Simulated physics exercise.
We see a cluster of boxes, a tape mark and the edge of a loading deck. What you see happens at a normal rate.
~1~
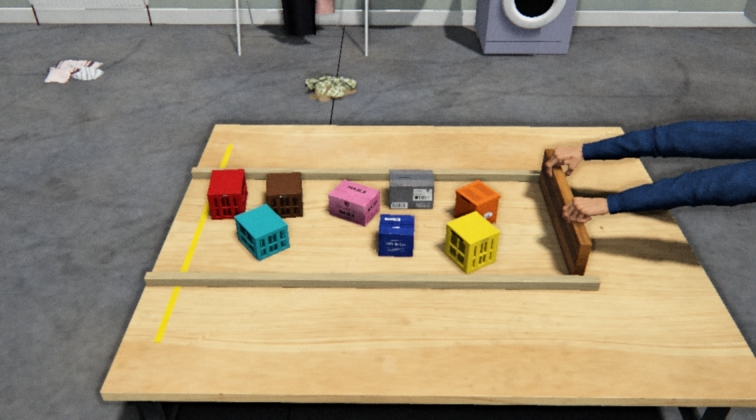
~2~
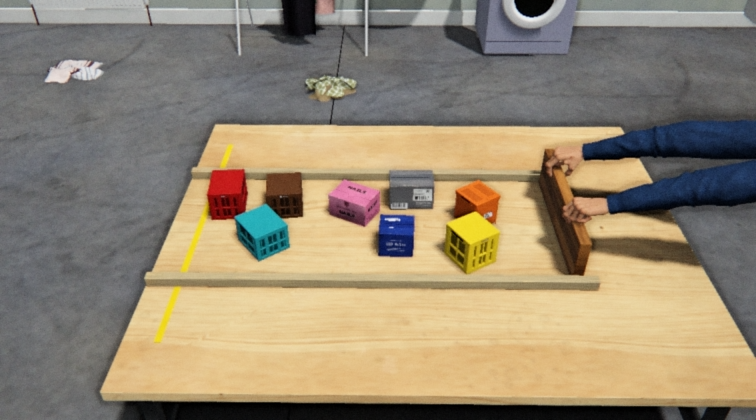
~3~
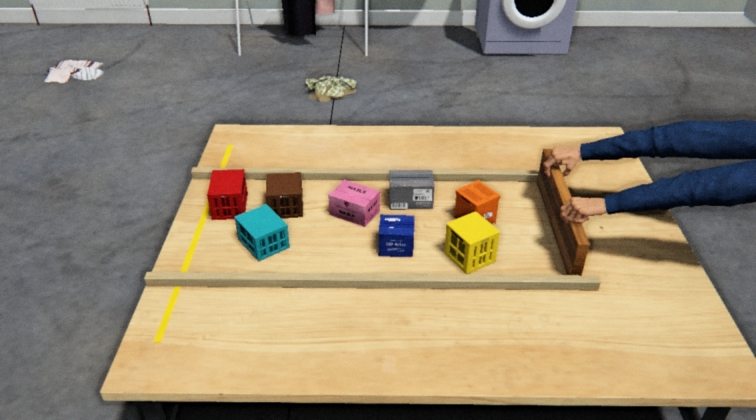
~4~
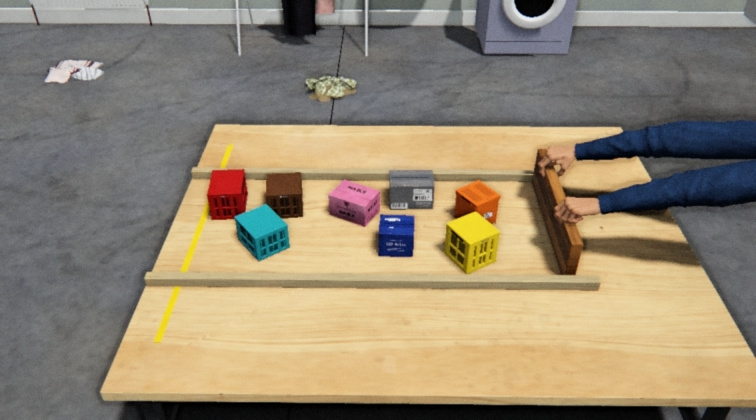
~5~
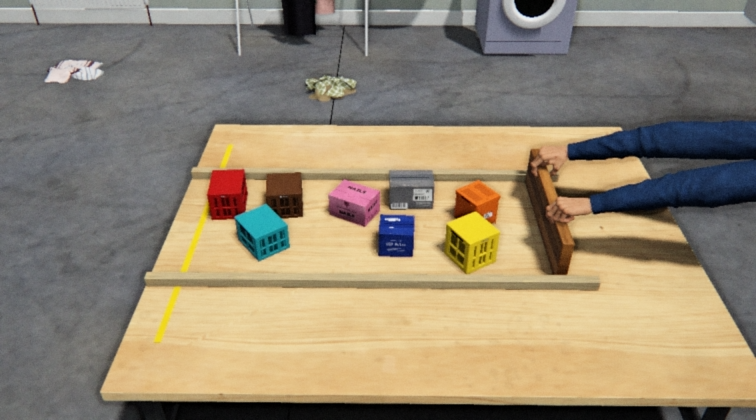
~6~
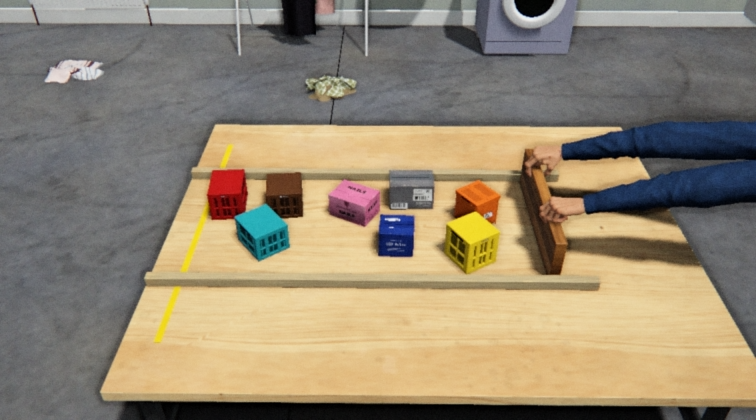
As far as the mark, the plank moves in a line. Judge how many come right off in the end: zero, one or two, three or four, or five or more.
In the end, five or more come right off.
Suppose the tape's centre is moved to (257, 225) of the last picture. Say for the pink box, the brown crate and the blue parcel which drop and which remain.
Looking at each in turn, the pink box is still there, the brown crate is gone, and the blue parcel is still there.
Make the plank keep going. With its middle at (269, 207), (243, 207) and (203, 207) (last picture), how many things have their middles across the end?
It comes out as 1, then 3, then 5.
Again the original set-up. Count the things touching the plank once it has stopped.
3 are in contact with it.
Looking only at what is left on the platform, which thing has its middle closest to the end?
That one's the grey parcel.
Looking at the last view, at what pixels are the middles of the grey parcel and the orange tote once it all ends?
You'll see the grey parcel at (189, 185), with the orange tote at (187, 203).
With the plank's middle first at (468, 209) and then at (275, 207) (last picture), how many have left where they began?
Moved so far: 2, later 8.
Soon after, none off yet; red crate at rest near (228, 194); turquoise crate at rest near (262, 232); brown crate at rest near (285, 196).
At rest, the number that fall off is five or more; fallen, blue parcel, pink box, brown crate, turquoise crate and red crate.
